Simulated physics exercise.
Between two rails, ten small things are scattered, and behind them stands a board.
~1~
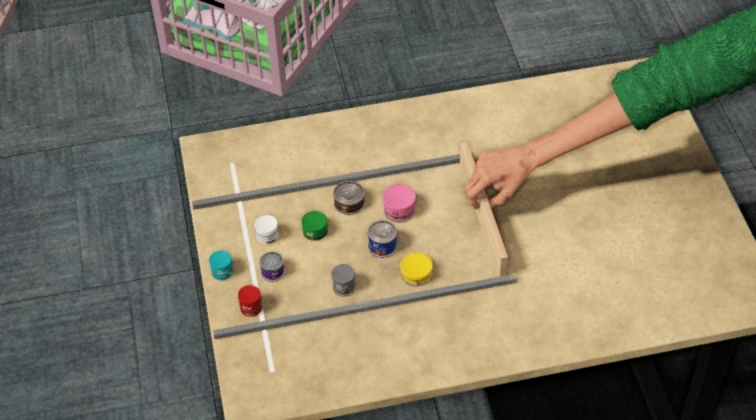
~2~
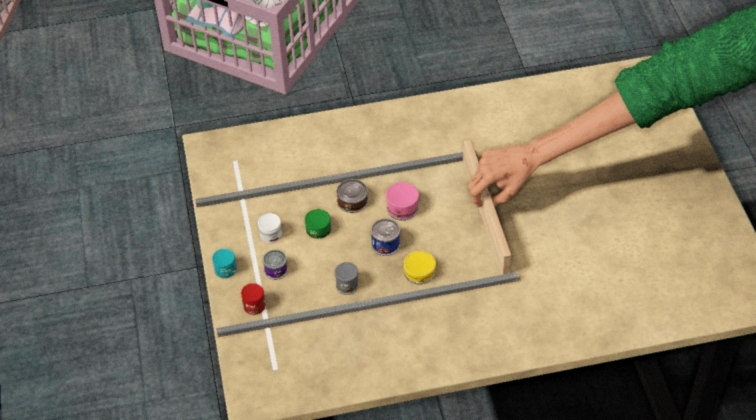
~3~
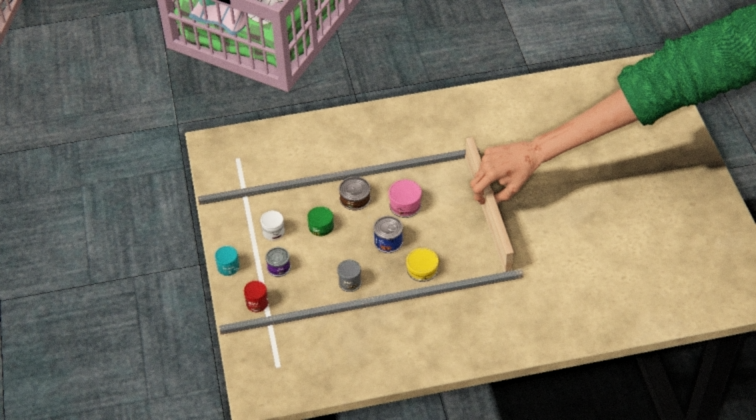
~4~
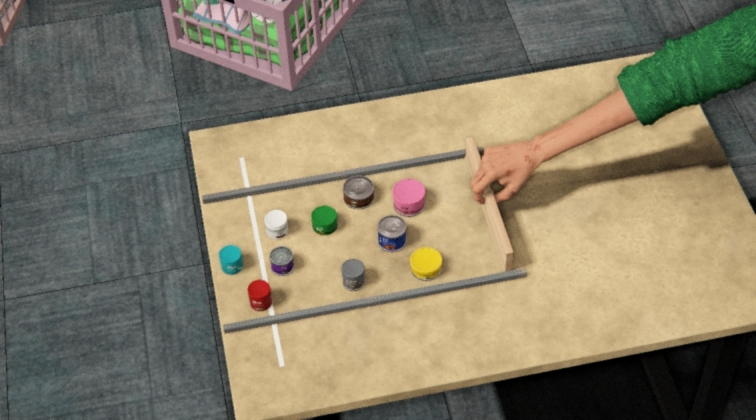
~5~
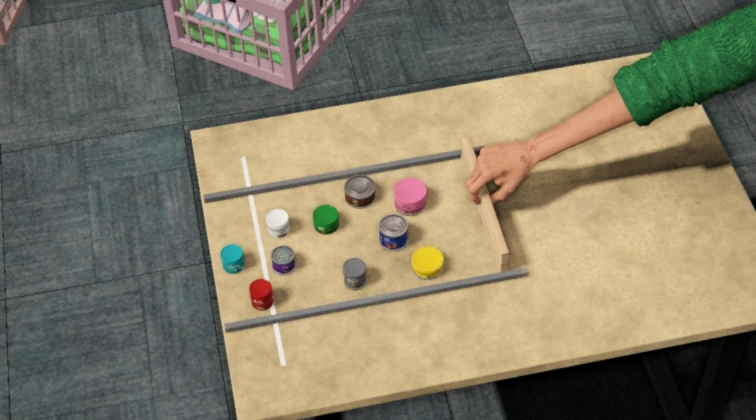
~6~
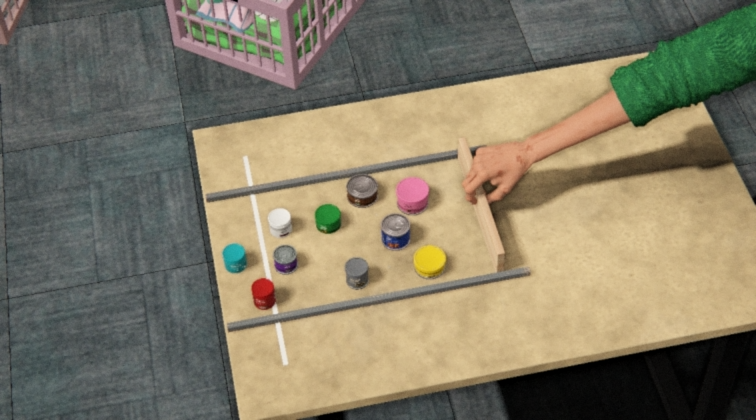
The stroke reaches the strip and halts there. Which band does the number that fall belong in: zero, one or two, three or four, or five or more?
I expect the drop count to reach one but not three.
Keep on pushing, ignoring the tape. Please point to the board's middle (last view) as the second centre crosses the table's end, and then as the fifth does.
At the first moment about (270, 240), at the next about (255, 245).
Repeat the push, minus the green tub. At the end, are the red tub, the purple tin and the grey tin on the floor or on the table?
So: The red tub goes down, the purple tin does not drop, the grey tin does not drop.
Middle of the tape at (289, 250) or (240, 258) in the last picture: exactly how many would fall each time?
So that's 0 for the first and 6 for the second.
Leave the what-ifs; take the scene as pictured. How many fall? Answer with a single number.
The answer: 2 exactly.
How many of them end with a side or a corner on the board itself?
It is in contact with 4.
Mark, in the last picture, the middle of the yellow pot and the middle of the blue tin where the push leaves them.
(256, 293) and (251, 258).
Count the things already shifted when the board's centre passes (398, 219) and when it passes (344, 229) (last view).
I count 4 first and 7 after.
Soon after, none off yet; turquoise tub at rest near (235, 259); red tub at rest near (264, 294); purple tin at rest near (285, 260).
By the end, the number that fall off is one or two; fallen, red tub and turquoise tub.
